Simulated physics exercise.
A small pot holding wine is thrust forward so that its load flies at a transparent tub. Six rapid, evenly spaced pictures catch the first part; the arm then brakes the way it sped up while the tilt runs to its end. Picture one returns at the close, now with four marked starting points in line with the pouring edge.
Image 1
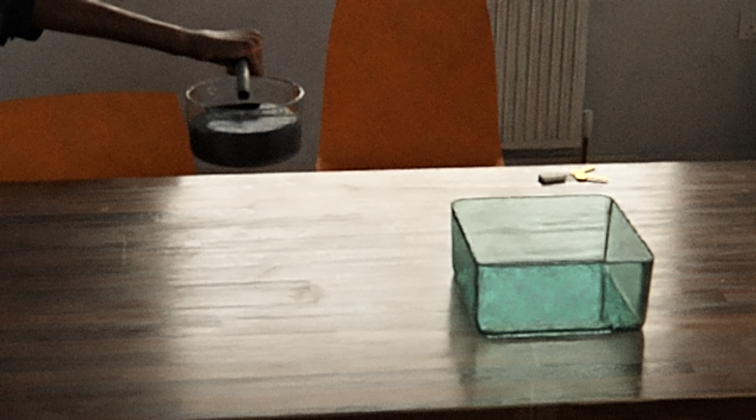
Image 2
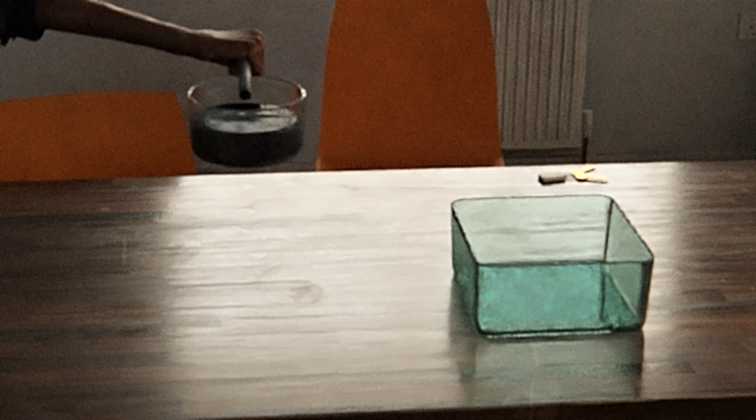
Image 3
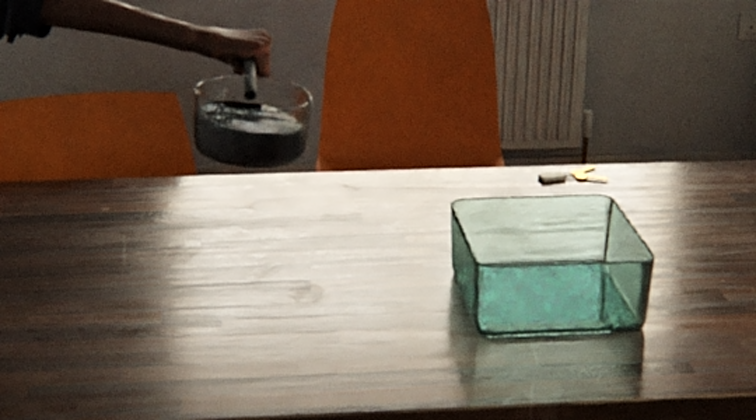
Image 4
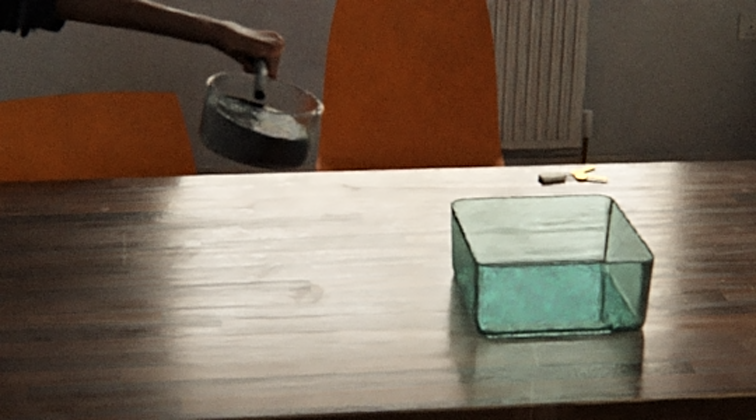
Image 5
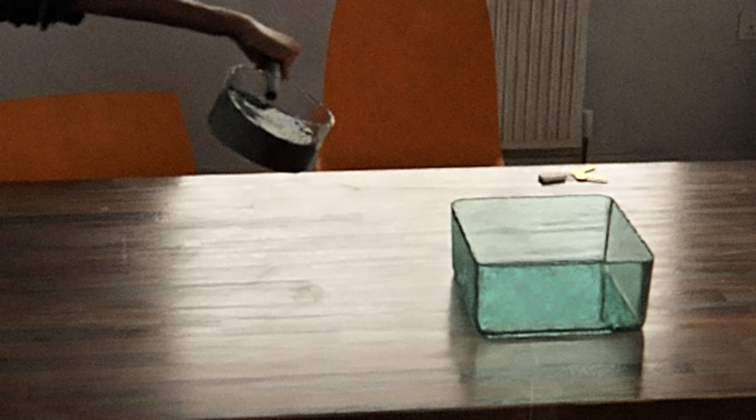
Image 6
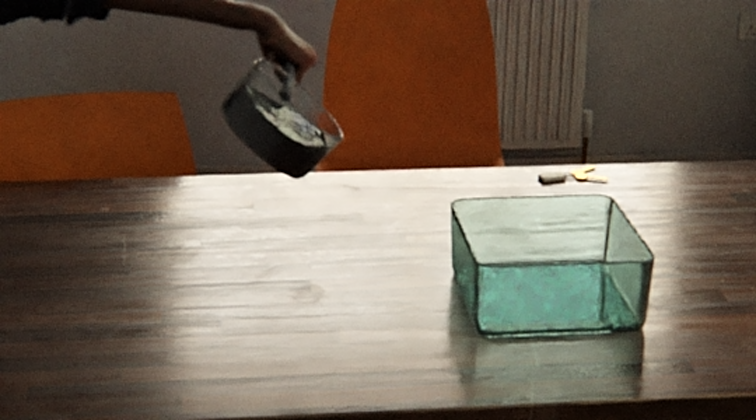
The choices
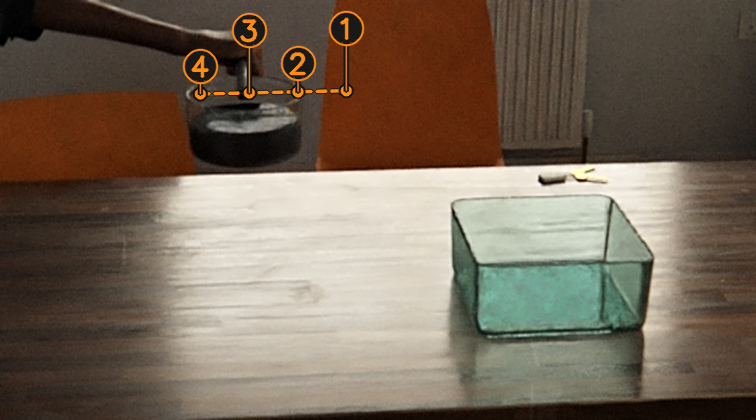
In a dim room with a radiator on the grey wall, a fixed camera looks slightly down across a dark, glossy wooden table with orange chairs behind it. A green-tinted, transparent square tub stands at right near a small key-like item, while a hand at upper left holds a clear round pot of dark liquid. The hand moves the pot slightly right, then tilts it steadily rightward, the liquid staying inside.
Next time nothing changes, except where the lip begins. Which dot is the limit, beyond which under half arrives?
Go for 1.
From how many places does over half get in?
One of the four.
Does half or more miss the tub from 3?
Yes, that goes wrong.
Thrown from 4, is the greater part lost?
Yes.
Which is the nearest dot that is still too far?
That is dot 2.
In orange, 1 at (346, 90); 2 at (298, 91); 3 at (249, 92); 4 at (200, 94).
Choosing 1, about 72 % lands in the tub, 8 % falls short and 20 % goes beside or beyond.
Choosing 2, about 7 % lands in the tub, 90 % falls short.
Choosing 3, about 0 % lands in the tub, 99 % falls short.
Choosing 4, about 0 % lands in the tub, 100 % falls short.
